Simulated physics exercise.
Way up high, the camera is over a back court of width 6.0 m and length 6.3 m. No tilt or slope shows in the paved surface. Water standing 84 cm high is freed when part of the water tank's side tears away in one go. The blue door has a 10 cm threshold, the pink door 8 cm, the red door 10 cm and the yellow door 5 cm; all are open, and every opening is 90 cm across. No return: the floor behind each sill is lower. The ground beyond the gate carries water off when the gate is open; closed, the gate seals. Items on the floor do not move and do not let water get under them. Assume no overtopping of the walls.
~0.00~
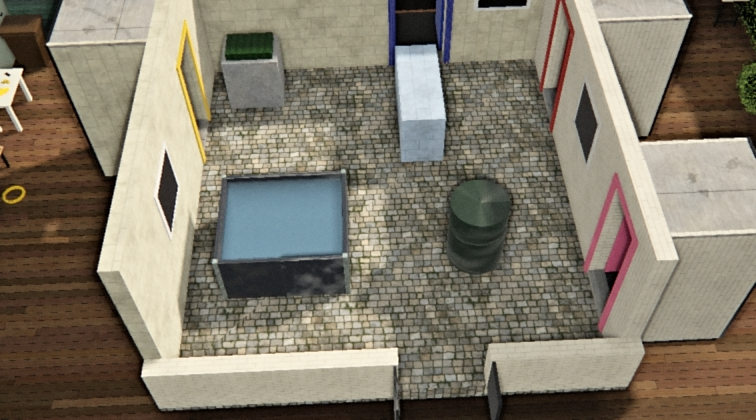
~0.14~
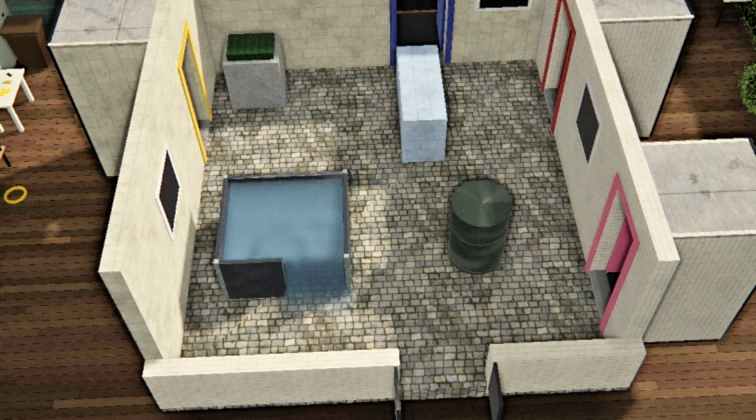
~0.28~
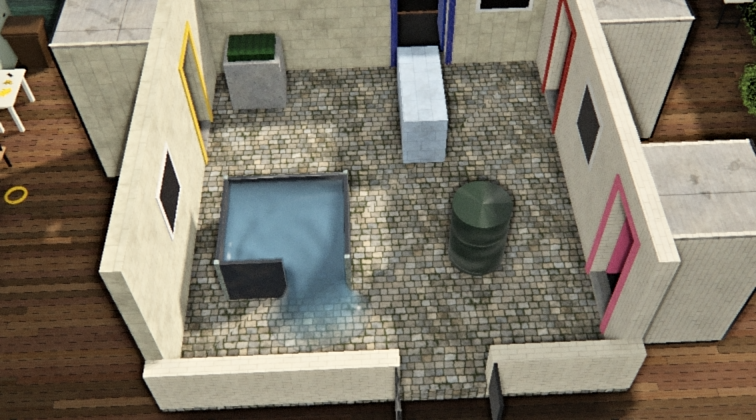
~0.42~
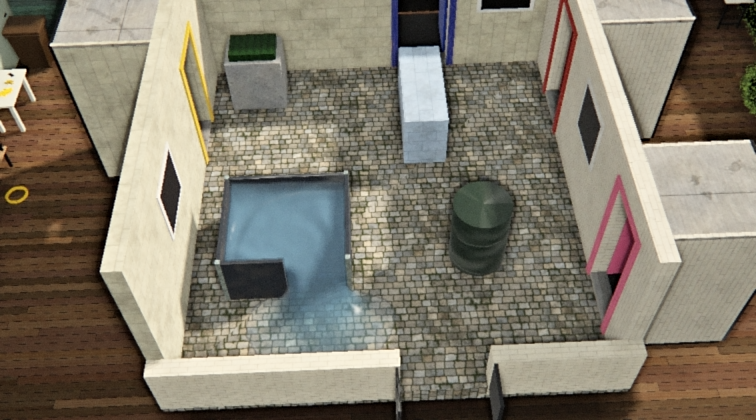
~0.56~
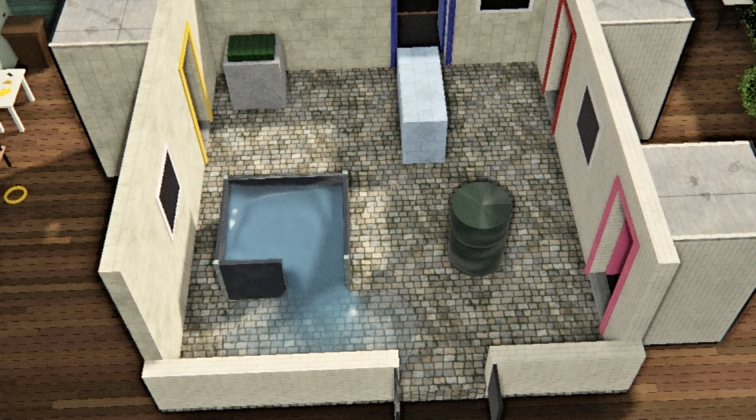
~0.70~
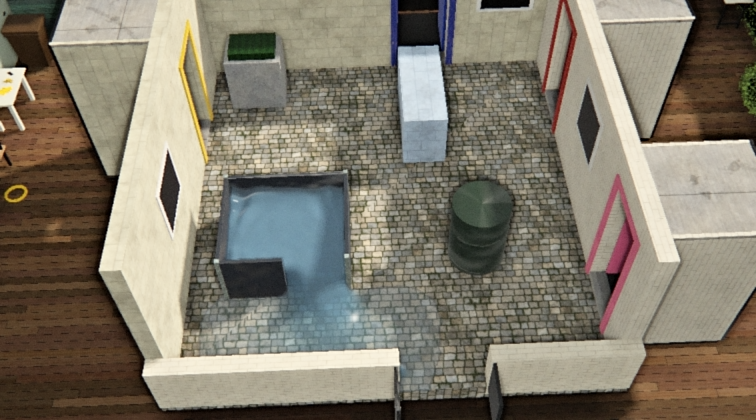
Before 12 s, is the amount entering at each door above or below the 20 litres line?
In the end the blue door will hold enough water back. The pink door will not hold enough water back. The red door will hold enough water back. The yellow door will hold enough water back.
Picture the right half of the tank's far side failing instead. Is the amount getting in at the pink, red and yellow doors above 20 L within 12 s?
Here's how it goes: Pink falls short, red falls short, yellow exceeds it.
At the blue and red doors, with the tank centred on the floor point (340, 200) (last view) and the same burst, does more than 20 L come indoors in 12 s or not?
Lab note: Blue door limit not exceeded; red door limit not exceeded.
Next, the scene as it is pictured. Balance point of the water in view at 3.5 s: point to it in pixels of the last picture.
Roughly (330, 278).
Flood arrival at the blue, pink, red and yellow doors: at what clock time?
Doors: Blue 5.5 s / pink 2.0 s / red 4.0 s / yellow 2.8 s.
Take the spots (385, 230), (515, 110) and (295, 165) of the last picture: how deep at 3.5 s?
Roughly 0, 0 and 0 cm, in turn.
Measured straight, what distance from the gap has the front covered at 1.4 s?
Distance: Approx. 3.6 m.
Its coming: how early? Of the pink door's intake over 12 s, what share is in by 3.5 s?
Roughly 45 percent is in by then.
After 1.4 s water covers 15 % of the floor and is deepest (50 cm) near (322, 365); blue door not reached, pink door not reached, red door not reached, yellow door not reached.
After 2.2 s water covers 30 % of the floor and is deepest (38 cm) near (191, 383); blue door not reached, pink door 16 cm at the sill, 2 L in, red door not reached, yellow door not reached.
After 3.5 s water covers 45 % of the floor and is deepest (26 cm) near (322, 377); blue door not reached, pink door 16 cm at the sill, 51 L in, red door not reached, yellow door 7 cm at the sill, 0 L in.
After 7.0 s water covers 85 % of the floor and is deepest (12 cm) near (335, 376); blue door 9 cm at the sill, 0 L in, pink door 10 cm at the sill, 114 L in, red door 2 cm at the sill, 0 L in, yellow door 3 cm at the sill, 2 L in.
After 12.0 s water covers 100 % of the floor and is deepest (8 cm) near (564, 186); blue door 6 cm at the sill, 1 L in, pink door 5 cm at the sill, 118 L in, red door 7 cm at the sill, 1 L in, yellow door 5 cm at the sill, 6 L in.
